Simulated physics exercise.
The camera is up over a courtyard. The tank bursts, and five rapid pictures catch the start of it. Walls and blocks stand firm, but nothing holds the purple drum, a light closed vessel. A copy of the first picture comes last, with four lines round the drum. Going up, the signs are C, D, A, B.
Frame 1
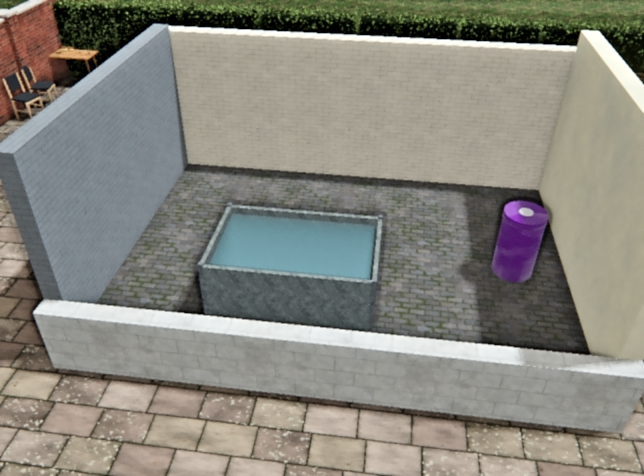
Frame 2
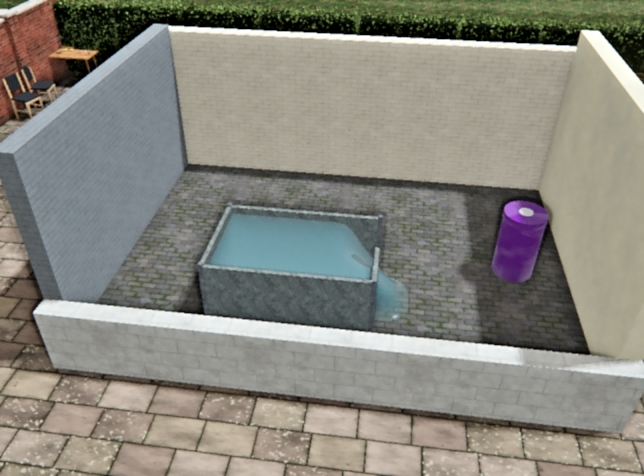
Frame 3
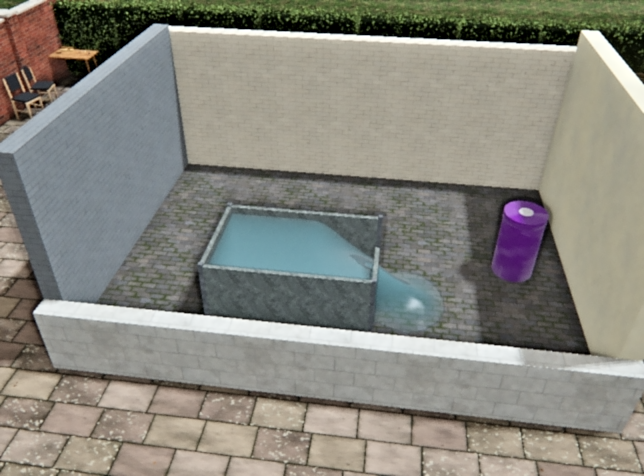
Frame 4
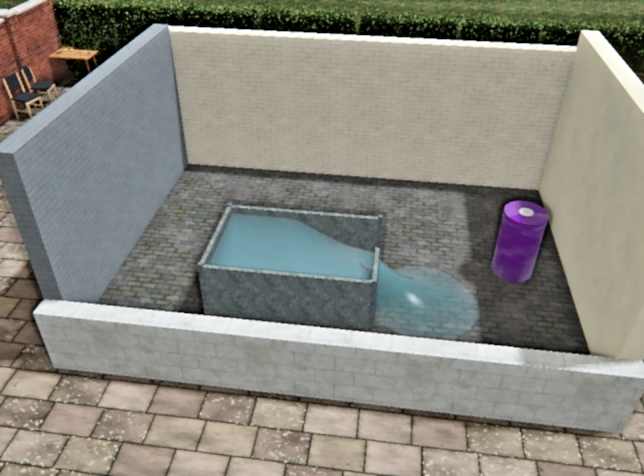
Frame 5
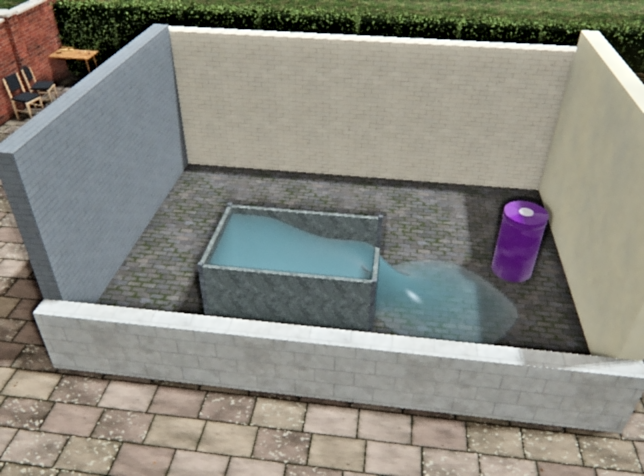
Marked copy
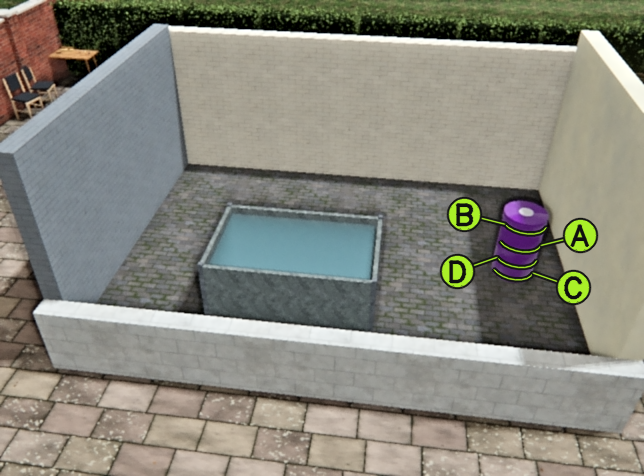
In a walled courtyard, water pours from a full tank and spreads right across the paving.
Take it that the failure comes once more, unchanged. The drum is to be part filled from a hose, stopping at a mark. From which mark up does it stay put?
Choose A.
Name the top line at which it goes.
D it is.
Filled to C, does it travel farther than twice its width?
Yes, clearly.
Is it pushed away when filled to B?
No.
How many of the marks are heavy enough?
Two of them.
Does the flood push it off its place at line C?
Yes.
On the marked copy, A at (522, 251); B at (527, 233); C at (515, 279); D at (518, 267); from the bottom up C, D, A, B.
For line A, it does not move.
For line B, it does not move.
For line C, it is pushed about 7 times its own width away.
For line D, it is pushed about 3 times its own width away.
